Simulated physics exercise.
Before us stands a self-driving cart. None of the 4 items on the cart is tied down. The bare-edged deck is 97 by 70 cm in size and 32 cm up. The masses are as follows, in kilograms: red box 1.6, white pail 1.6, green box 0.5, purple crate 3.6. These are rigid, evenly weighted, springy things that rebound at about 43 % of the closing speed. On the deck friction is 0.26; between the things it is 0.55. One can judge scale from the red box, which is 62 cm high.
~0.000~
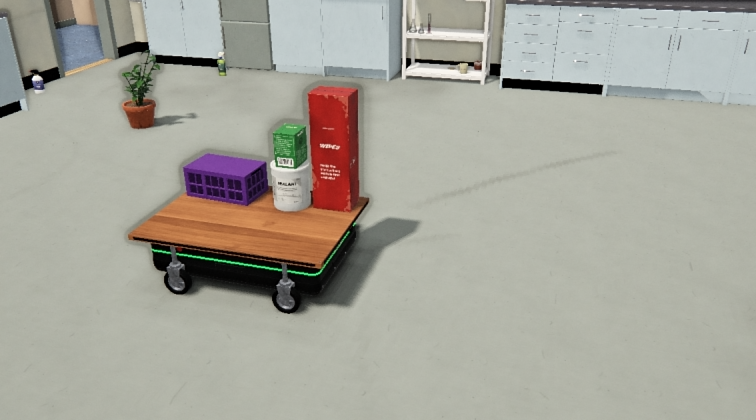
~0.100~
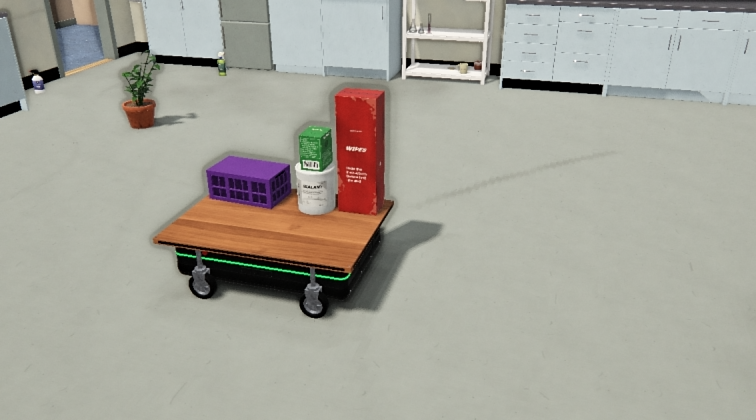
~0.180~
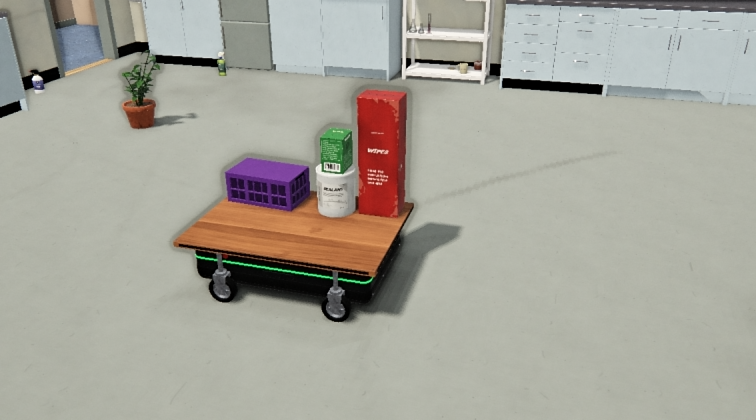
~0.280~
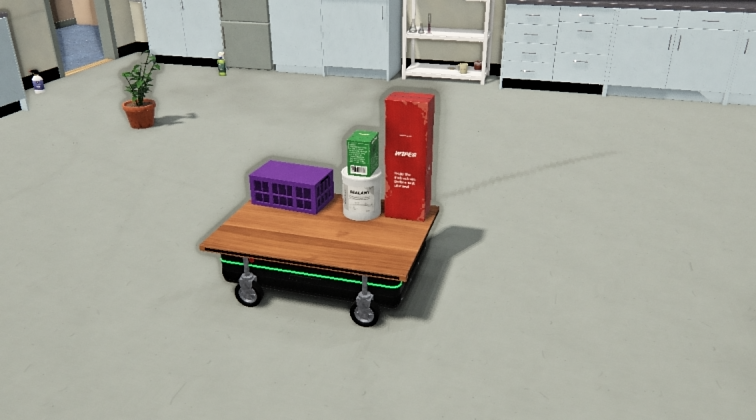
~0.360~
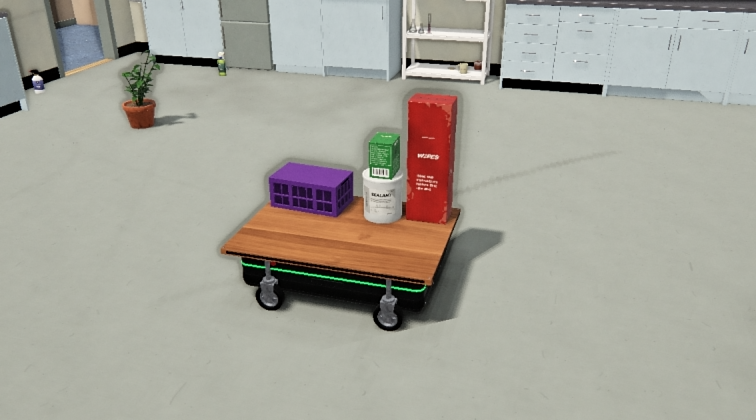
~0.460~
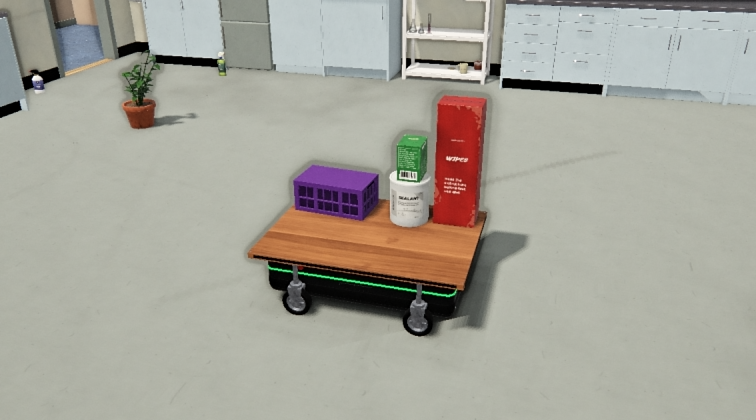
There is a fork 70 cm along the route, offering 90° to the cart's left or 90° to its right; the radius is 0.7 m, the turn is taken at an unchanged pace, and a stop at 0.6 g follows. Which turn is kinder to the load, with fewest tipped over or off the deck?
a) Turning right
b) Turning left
The answer is b.
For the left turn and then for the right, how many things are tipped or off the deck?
Tally: Left 3, right 4.
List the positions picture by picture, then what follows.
In the first picture, 0 cm covered; red box (335, 150); white pail (291, 184).
In the second picture, 14 cm covered; green box (316, 149); purple crate (250, 181).
In the third picture, 25 cm covered; green box (337, 151); purple crate (268, 184).
In the fourth picture, 39 cm covered; green box (363, 154); purple crate (292, 187).
In the fifth picture, 50 cm covered; green box (385, 156); purple crate (312, 189).
In the sixth picture, 64 cm covered; red box (459, 162); white pail (410, 198).
Turning left. At 1.06 s, 148 cm covered, turned 52°; red box leaning 12° near (612, 150); white pail slid 29 cm near (554, 185); green box slid 30 cm.
After 1.76 s, 227 cm covered, turned 90°, stopped; red box, white pail and green box now off the deck; purple crate slid 11 cm.
By the end (2.6 s), off the deck, red box, white pail and green box; not toppled but over 10 cm from the start, purple crate. Seen from the same camera at the end, red box near (641, 193).
Turning right instead, red box, white pail, green box and purple crate tipped over or off the deck, 4 of 4 in all.
